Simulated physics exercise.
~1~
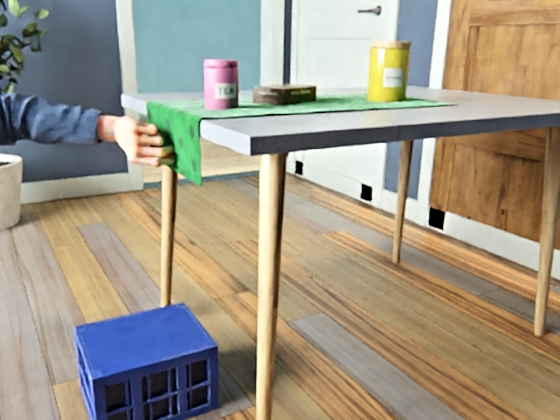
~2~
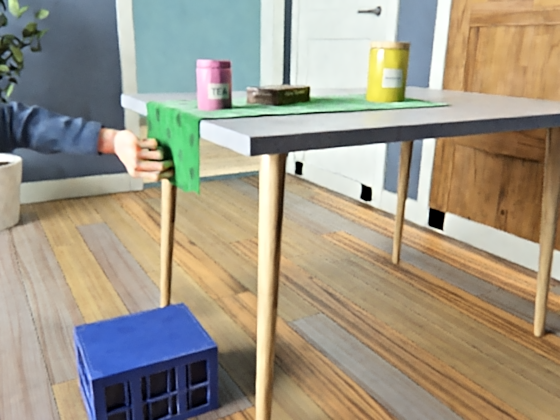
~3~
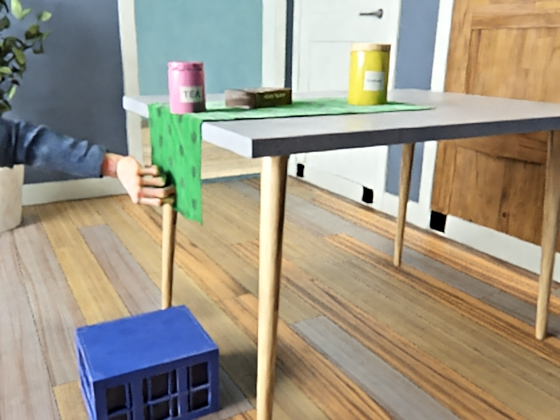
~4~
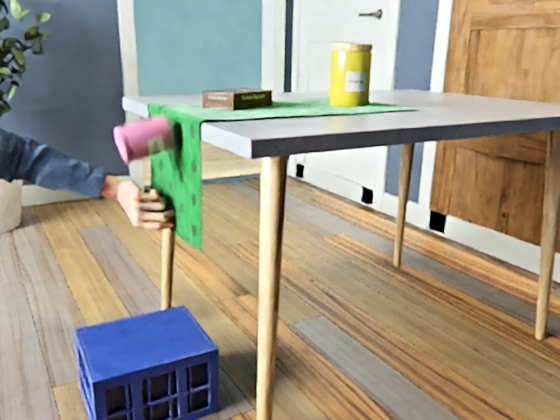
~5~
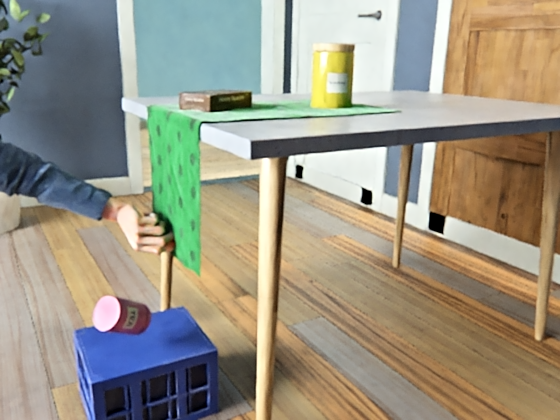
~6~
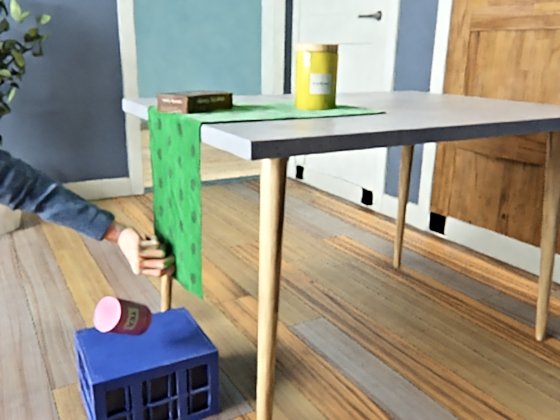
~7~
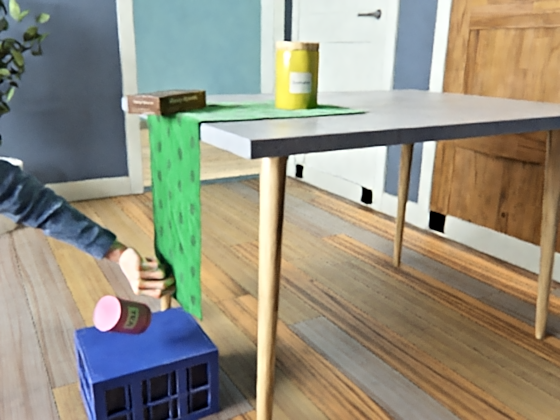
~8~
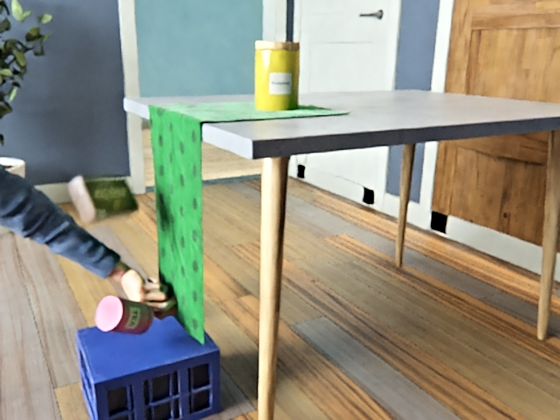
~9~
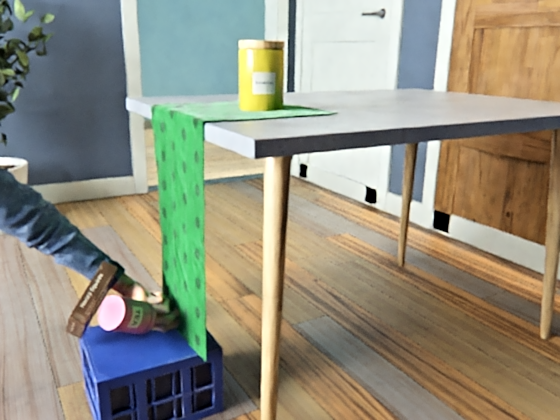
The clip opens on a table with a pink jar, a brown packet and a yellow canister standing along a green runner, while a hand at the left grips the cloth's end above a blue crate. The hand draws the runner down, carrying the objects left. The pink jar tips over the edge first and drops onto the crate, where it stays tipped over. The packet slides on, then tumbles off as well. At the end, the packet is down beside the jar, the hem reaches the crate, and the canister still stands upright on the table.
